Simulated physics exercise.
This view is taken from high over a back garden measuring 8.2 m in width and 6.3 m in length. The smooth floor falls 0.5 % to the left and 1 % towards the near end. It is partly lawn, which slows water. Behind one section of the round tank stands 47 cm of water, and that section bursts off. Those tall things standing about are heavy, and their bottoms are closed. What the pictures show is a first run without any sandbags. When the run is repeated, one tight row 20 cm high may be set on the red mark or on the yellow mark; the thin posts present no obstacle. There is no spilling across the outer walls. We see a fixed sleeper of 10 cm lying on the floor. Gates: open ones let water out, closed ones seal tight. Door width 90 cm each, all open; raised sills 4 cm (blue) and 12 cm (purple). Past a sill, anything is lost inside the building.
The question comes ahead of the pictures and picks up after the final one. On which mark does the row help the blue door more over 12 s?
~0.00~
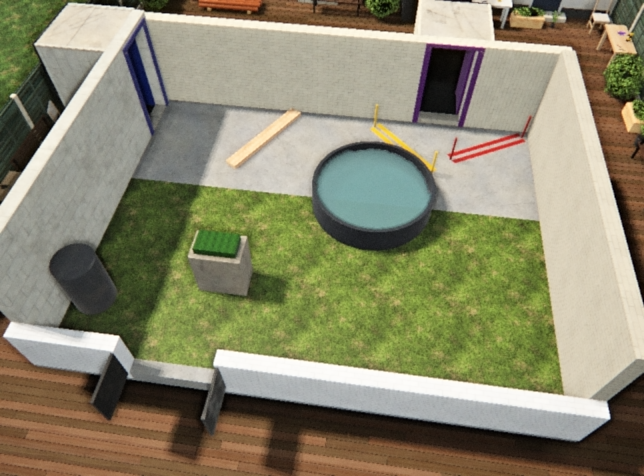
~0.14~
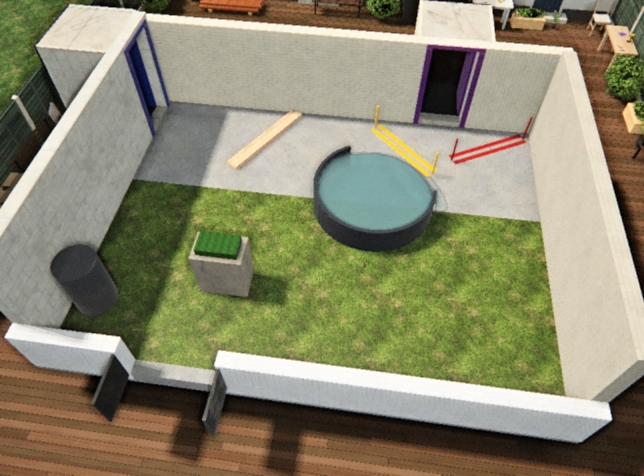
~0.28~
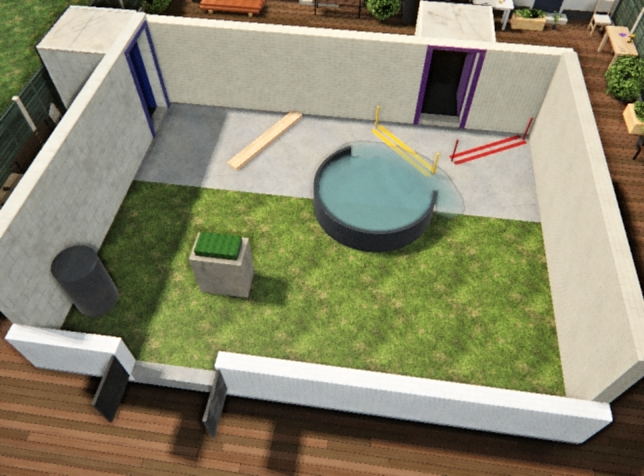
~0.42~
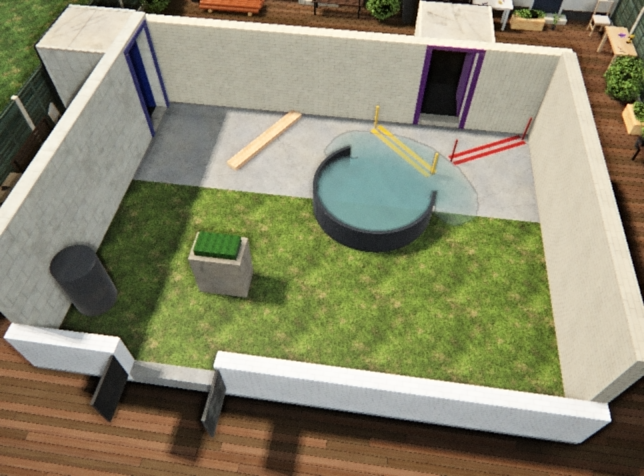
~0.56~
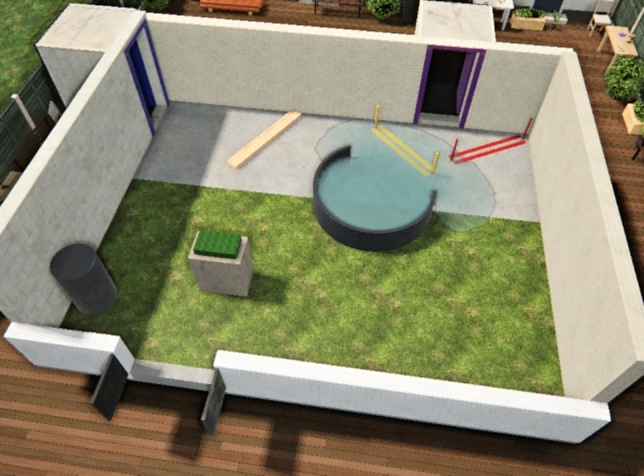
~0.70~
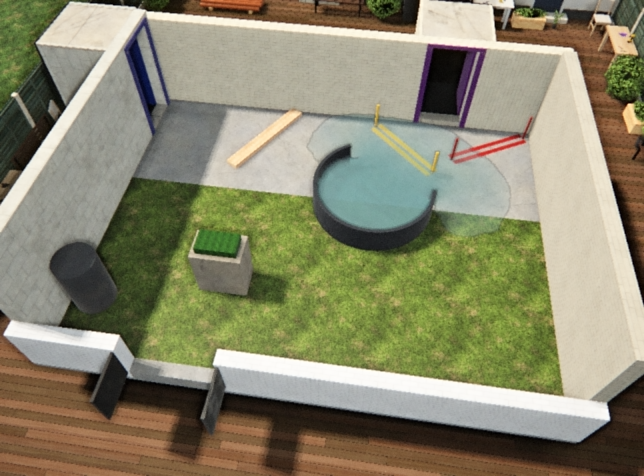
On the red mark.
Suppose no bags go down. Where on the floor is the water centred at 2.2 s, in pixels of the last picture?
Roughly (412, 170) in the last view.
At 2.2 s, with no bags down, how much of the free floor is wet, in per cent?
Wet share: Around 20 %.
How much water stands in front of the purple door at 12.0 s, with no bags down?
Roughly 1.0 centimetres.
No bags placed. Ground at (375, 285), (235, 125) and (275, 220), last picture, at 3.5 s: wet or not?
First untouched, next waterlogged, last untouched.
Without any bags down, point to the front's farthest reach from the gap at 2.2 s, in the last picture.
(260, 112).
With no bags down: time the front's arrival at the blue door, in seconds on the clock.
Arrival: Blue 6.5 s.
After 1.4 s water covers 20 % of the floor and is deepest (24 cm) near (402, 126) in the run without bags; in at the blue door, 0 L with no bags, 0 L with the row on red, 0 L on yellow.
After 2.2 s water covers 20 % of the floor and is deepest (33 cm) near (526, 144) in the run without bags; in at the blue door, 0 L with no bags, 0 L with the row on red, 0 L on yellow.
After 3.5 s water covers 30 % of the floor and is deepest (21 cm) near (517, 143) in the run without bags; in at the blue door, 0 L with no bags, 0 L with the row on red, 0 L on yellow.
After 7.0 s water covers 65 % of the floor and is deepest (10 cm) near (500, 408) in the run without bags; in at the blue door, 0 L with no bags, 0 L with the row on red, 23 L on yellow.
After 12.0 s water covers 85 % of the floor and is deepest (6 cm) near (256, 374) in the run without bags; in at the blue door, 0 L with no bags, 0 L with the row on red, 24 L on yellow.
